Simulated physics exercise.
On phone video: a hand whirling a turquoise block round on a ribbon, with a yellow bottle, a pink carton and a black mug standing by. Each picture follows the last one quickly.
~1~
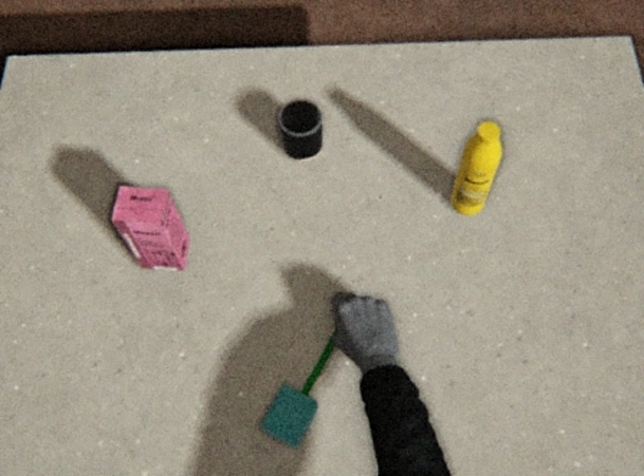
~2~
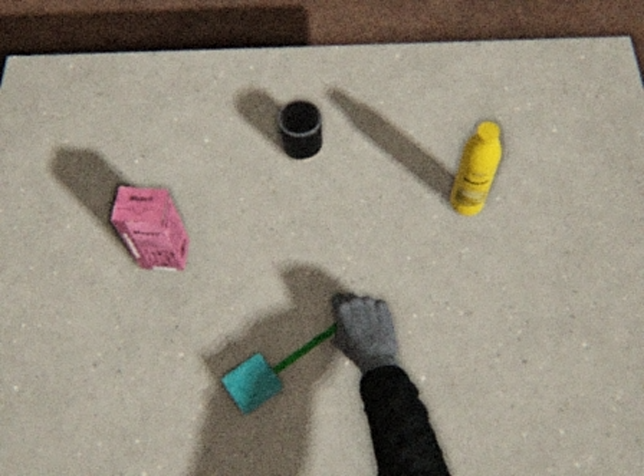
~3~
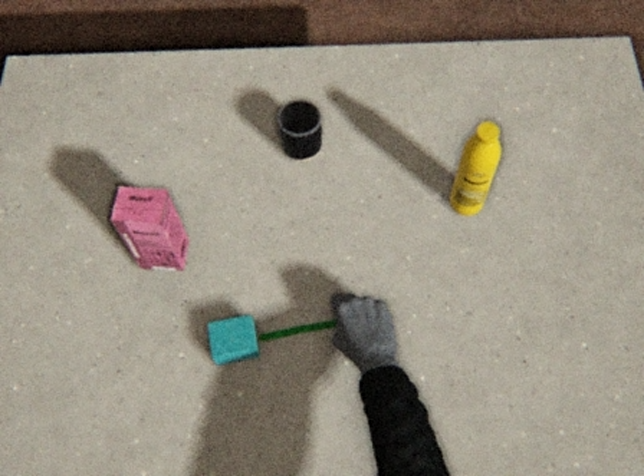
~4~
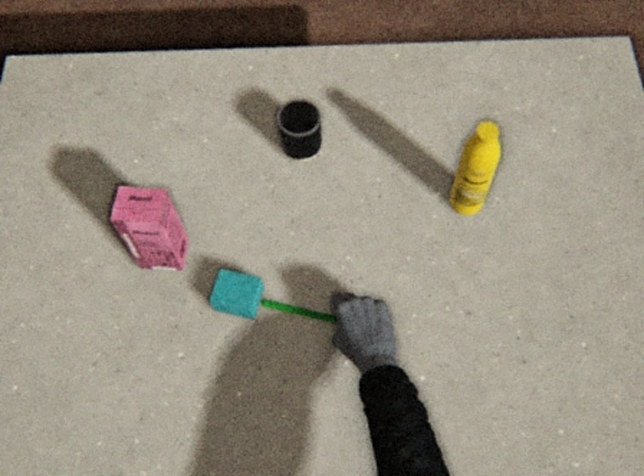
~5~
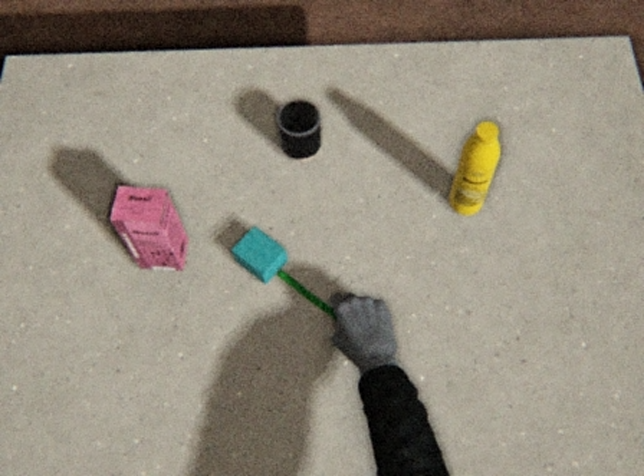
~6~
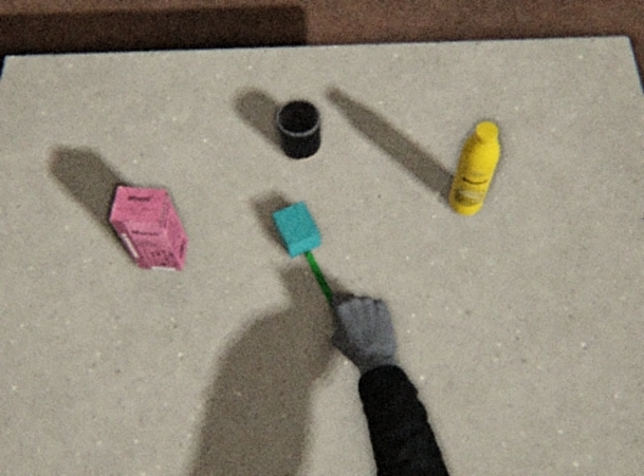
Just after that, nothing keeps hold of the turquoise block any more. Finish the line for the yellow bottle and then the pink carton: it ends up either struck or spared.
The yellow bottle ends up struck. The pink carton ends up spared.
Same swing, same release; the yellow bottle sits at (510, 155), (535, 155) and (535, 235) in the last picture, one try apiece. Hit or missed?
Outcomes in order: Hit, then hit, then no hit.
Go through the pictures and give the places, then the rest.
The first frame shows turquoise block (289, 414); yellow bottle (489, 131); pink carton (140, 204); black mug (300, 117).
The second frame shows turquoise block (250, 380).
The third frame shows turquoise block (232, 336).
The fourth frame shows turquoise block (236, 289).
The fifth frame shows turquoise block (258, 250).
The sixth frame shows turquoise block (296, 224); yellow bottle (487, 131); pink carton (138, 204); black mug (298, 117); going round clockwise.
Then, 0.08 s past the final frame, block near (381, 207).
Then, 0.20 s past the final frame, block near (445, 182); yellow bottle pushed aside.
When it is over, block near (446, 172); yellow bottle pushed aside. The yellow bottle takes the knock and the pink carton stays untouched.
